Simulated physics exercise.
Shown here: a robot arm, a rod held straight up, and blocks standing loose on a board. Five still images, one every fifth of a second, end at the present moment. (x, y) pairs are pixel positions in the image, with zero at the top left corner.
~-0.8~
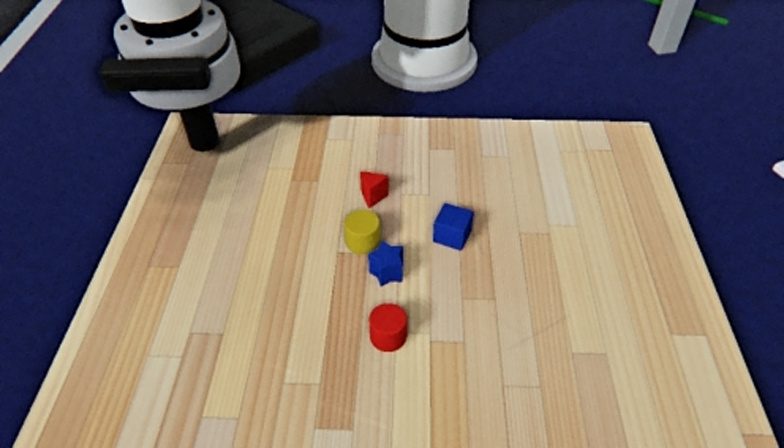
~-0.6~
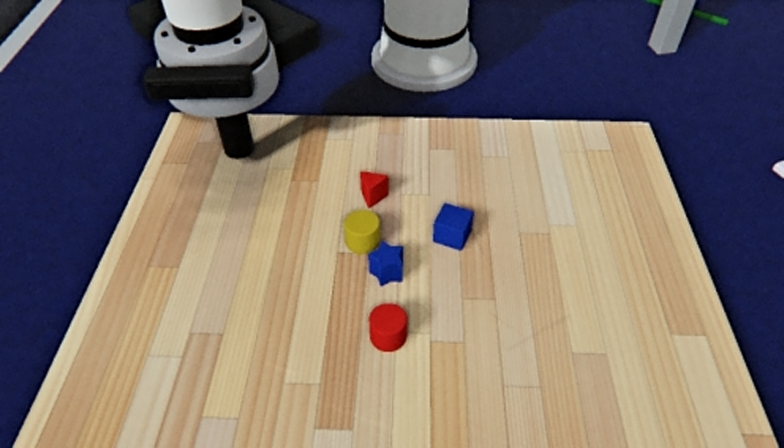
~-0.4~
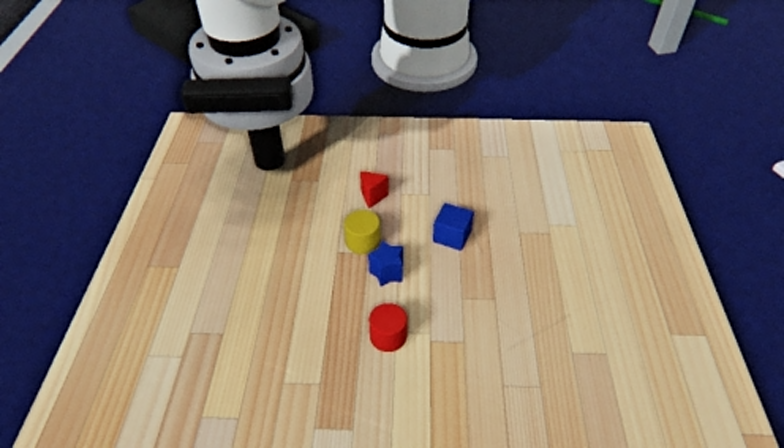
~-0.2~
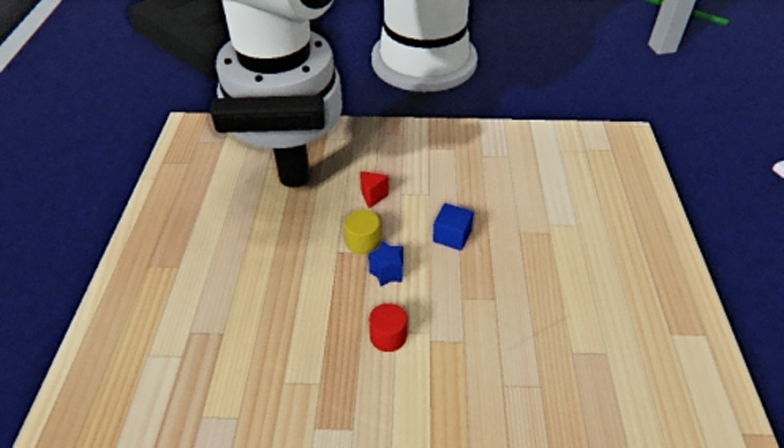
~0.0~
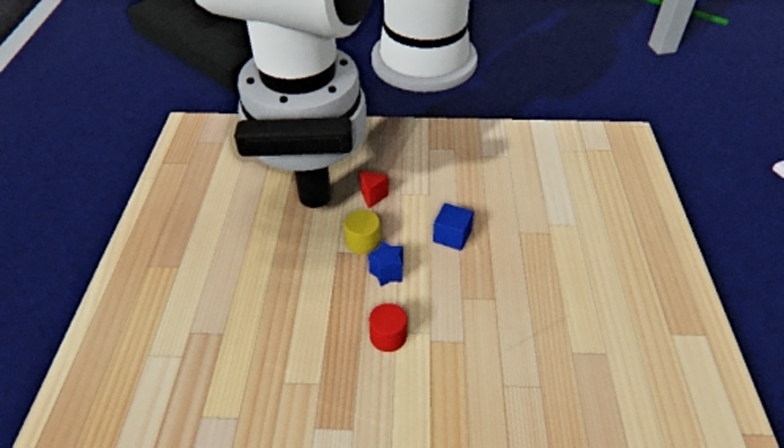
A robot arm holding a black rod upright moved right and slightly toward the viewer across the wooden board, drawing close to the yellow cylinder and red triangular block, while all five blocks stayed still.
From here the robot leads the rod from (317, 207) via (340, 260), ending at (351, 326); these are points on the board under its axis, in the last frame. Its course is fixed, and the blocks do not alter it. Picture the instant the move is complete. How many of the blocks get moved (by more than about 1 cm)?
Going by the path, one of them shifts by more than about 1 cm.
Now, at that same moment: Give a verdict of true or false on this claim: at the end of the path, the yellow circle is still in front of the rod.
That statement is not accurate.
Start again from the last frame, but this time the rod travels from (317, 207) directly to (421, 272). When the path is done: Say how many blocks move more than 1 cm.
This push will displace two blocks.
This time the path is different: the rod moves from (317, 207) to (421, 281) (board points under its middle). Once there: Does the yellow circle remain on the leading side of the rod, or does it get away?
The rod should keep driving it forward.
What follows on the original path. One third of the way, rod (334, 231); yellow circle (368, 225).
Two thirds of the way, rod (343, 271); yellow circle (373, 229).
At the end, rod (350, 316); yellow circle (373, 229); red circle in place.
